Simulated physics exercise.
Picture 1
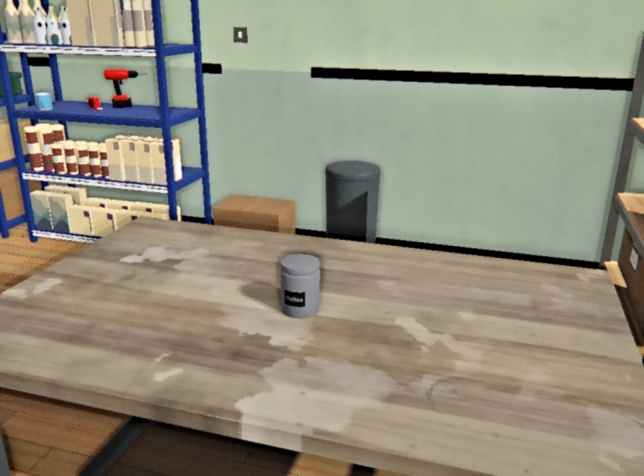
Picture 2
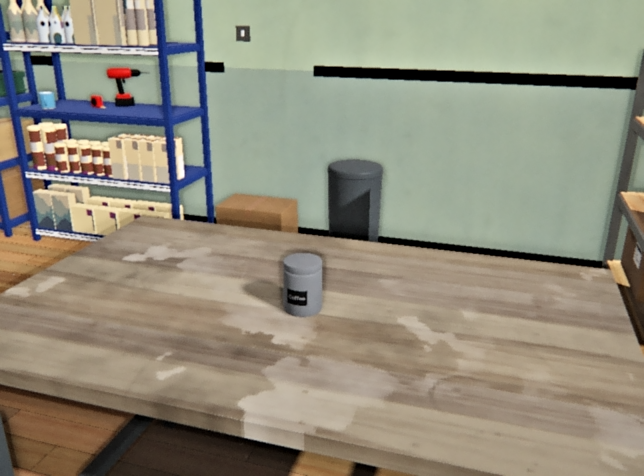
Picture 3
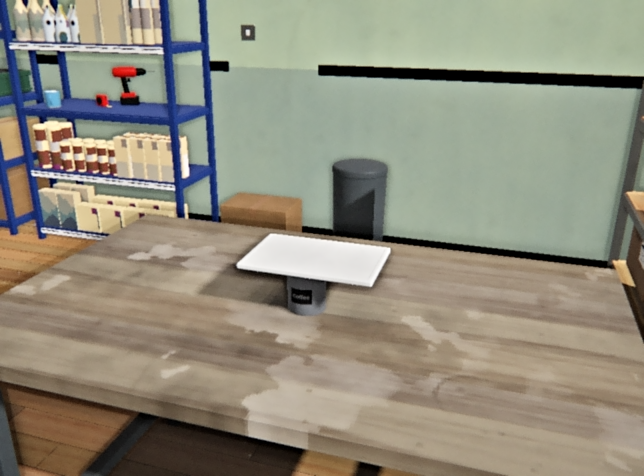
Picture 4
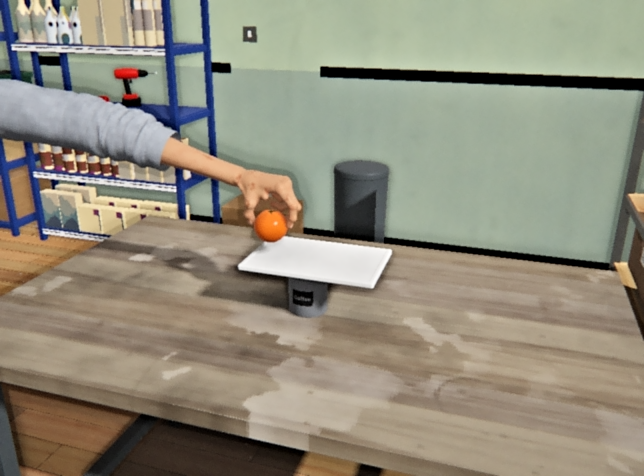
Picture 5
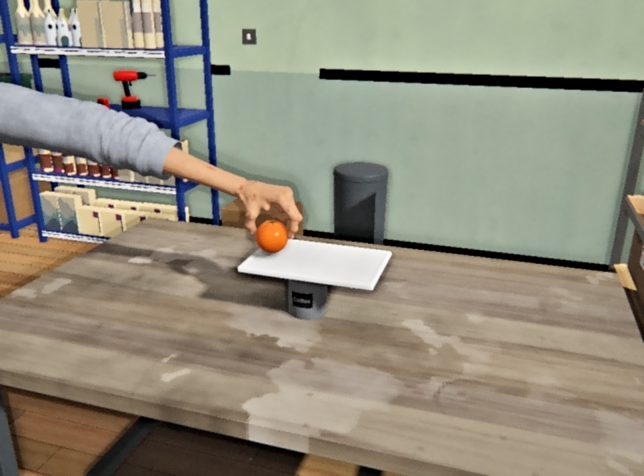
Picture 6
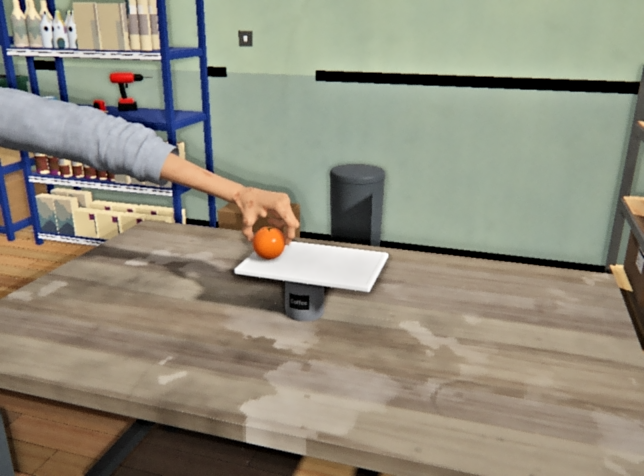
A white lid appeared flat on top of a small grey canister on a wooden table, then a hand reached in from the left and lowered an orange tomato onto the lid's left side.
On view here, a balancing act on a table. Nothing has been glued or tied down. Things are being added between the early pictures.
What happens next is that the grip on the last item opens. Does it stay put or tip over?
It stays put.
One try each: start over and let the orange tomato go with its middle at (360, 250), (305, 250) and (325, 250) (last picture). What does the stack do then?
With the first release it tips over; with the second it stays steady; with the third it stays steady.
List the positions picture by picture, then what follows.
In the first picture, the last thing is not in view yet.
In the second picture, the last thing is not in view yet.
In the third picture, the last thing is not in view yet; white lid (316, 258).
In the fourth picture, on its way; orange tomato (271, 226); white lid (317, 259).
In the fifth picture, on its way; orange tomato (272, 237); white lid (317, 261).
In the sixth picture, in place under the hand; orange tomato (269, 243); white lid (314, 263).
Then, 0.50 s on from there, no change.
Then, 1.10 s on from there, orange tomato resting near (269, 243).
In the end, all 3 unmoved. At the end, from the last picture's camera, orange tomato near (268, 243). The stack keeps its balance.
